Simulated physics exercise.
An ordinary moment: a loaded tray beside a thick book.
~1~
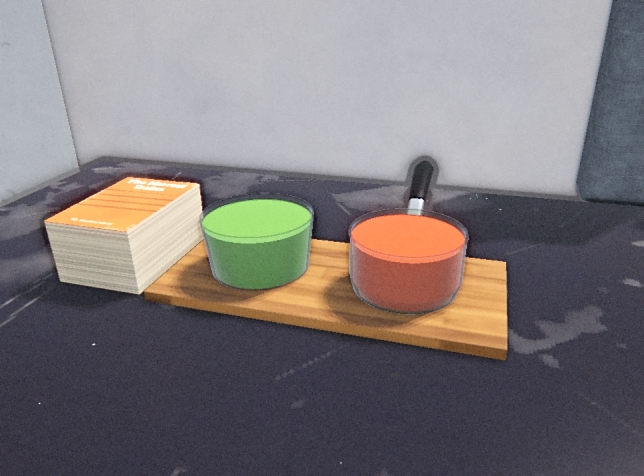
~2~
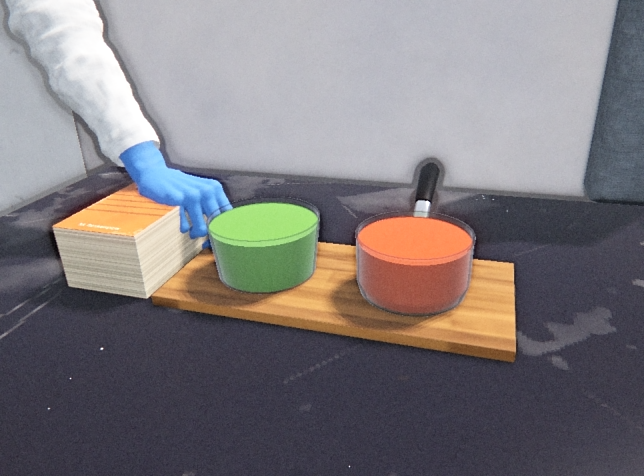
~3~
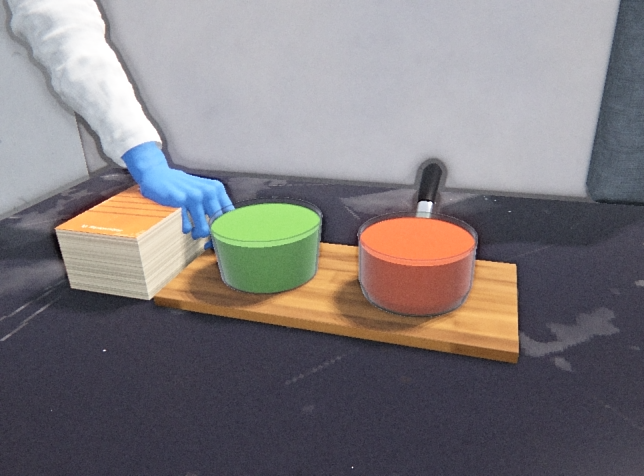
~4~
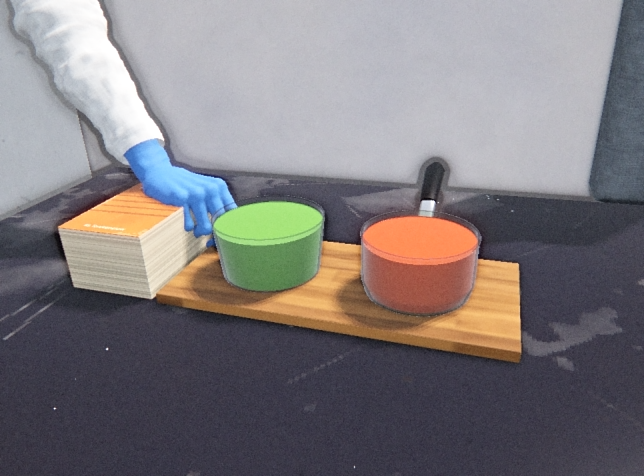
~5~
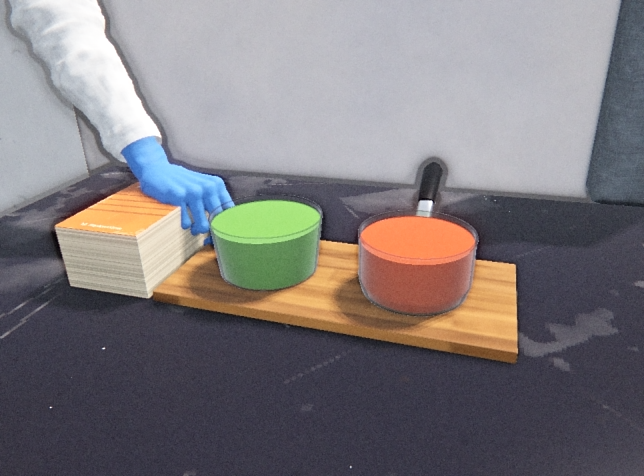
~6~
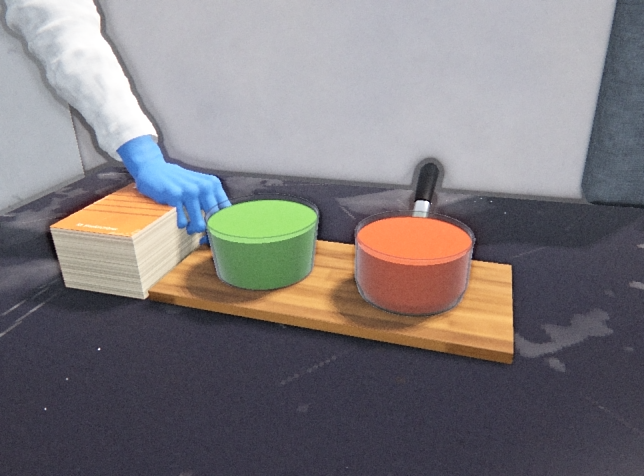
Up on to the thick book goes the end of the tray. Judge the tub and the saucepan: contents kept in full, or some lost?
In order: On the left the tub: Some gets out; on the right the saucepan: Some gets out.
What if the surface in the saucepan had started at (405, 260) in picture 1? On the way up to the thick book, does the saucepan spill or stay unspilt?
Honestly, I reckon it comes through fine.
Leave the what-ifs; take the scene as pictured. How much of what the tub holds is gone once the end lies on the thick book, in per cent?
About 12%.
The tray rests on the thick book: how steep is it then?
13°, more or less.
Shortly, the tray slopes by about 7°; tub, none is lost; saucepan, none is lost.
Then, the tray slopes by about 15°; tub, it has lost some; saucepan, it has lost some.
At the finish, the tray slopes by about 13°, resting on the thick book; tub, it has lost some; saucepan, it has lost some.
